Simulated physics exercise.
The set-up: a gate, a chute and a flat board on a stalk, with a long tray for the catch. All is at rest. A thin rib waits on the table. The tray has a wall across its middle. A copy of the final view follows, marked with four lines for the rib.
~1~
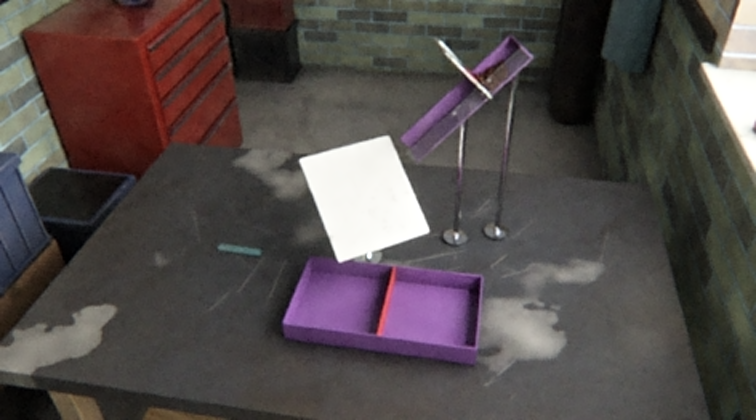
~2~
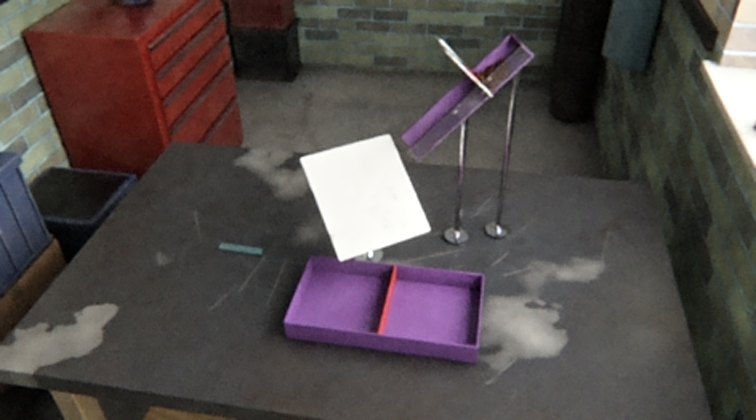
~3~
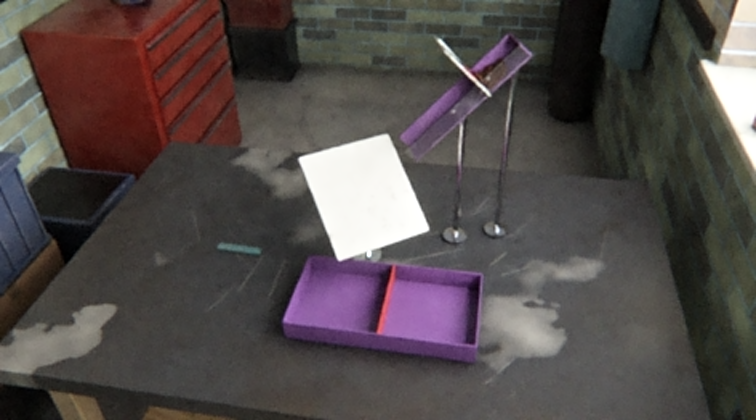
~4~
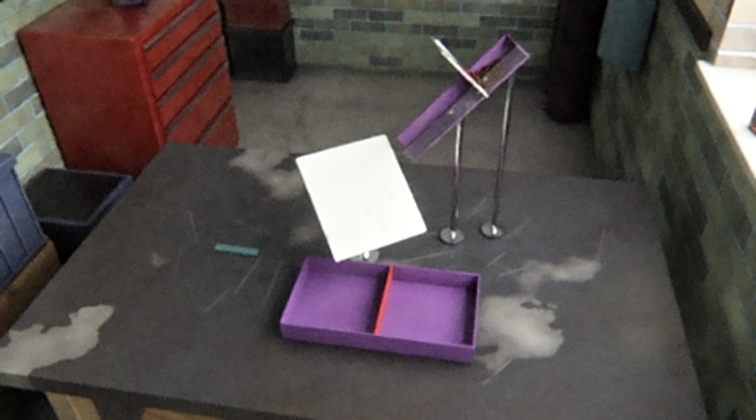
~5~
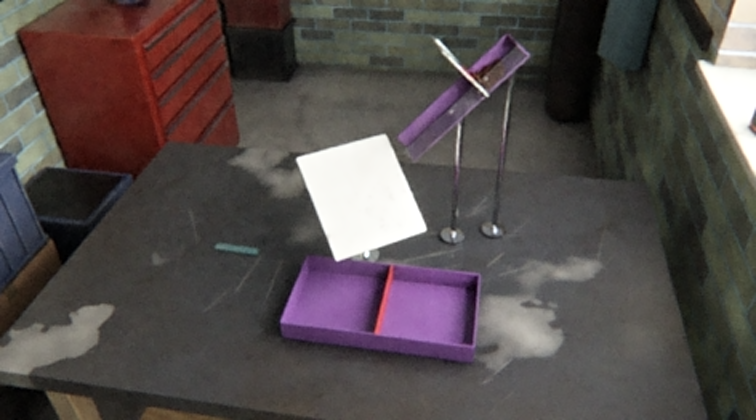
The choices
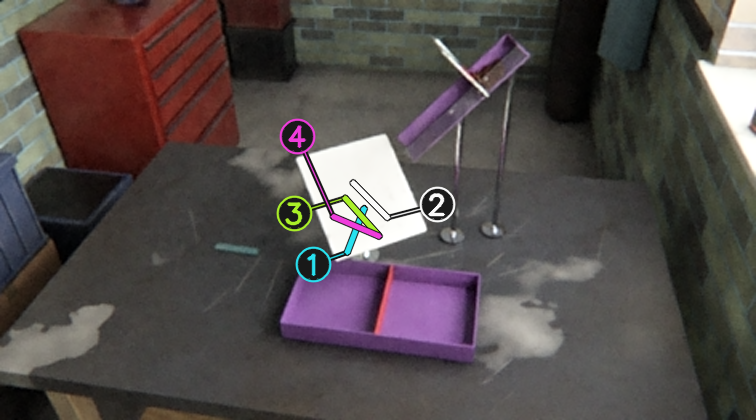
A dark, scuffed workshop table, seen from above and in front, fills most of the view, with a red drawer cabinet behind it at left and a greenish brick wall beyond. A purple tray with a red divider sits near the front, a white tilted board behind it, a small teal strip at left, and a sloping purple chute on two metal stands at right. Nothing on the table moves, and only the camera shifts very slightly.
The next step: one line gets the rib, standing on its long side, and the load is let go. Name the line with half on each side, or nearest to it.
Go for 1.
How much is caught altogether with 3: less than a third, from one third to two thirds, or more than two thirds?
Line 3 gives more than two thirds.
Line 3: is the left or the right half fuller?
Right.
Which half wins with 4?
The right half.
On the marked copy, line 1 from (364, 208) to (347, 252); line 2 from (353, 182) to (387, 217); line 3 from (345, 198) to (378, 234); line 4 from (333, 216) to (379, 236).
With 1, of what is caught, about half in the left half, about half in the right.
With 2, of what is caught, a small part in the left half, most in the right.
With 3, of what is caught, a small part in the left half, nearly all in the right.
With 4, of what is caught, a small part in the left half, nearly all in the right.
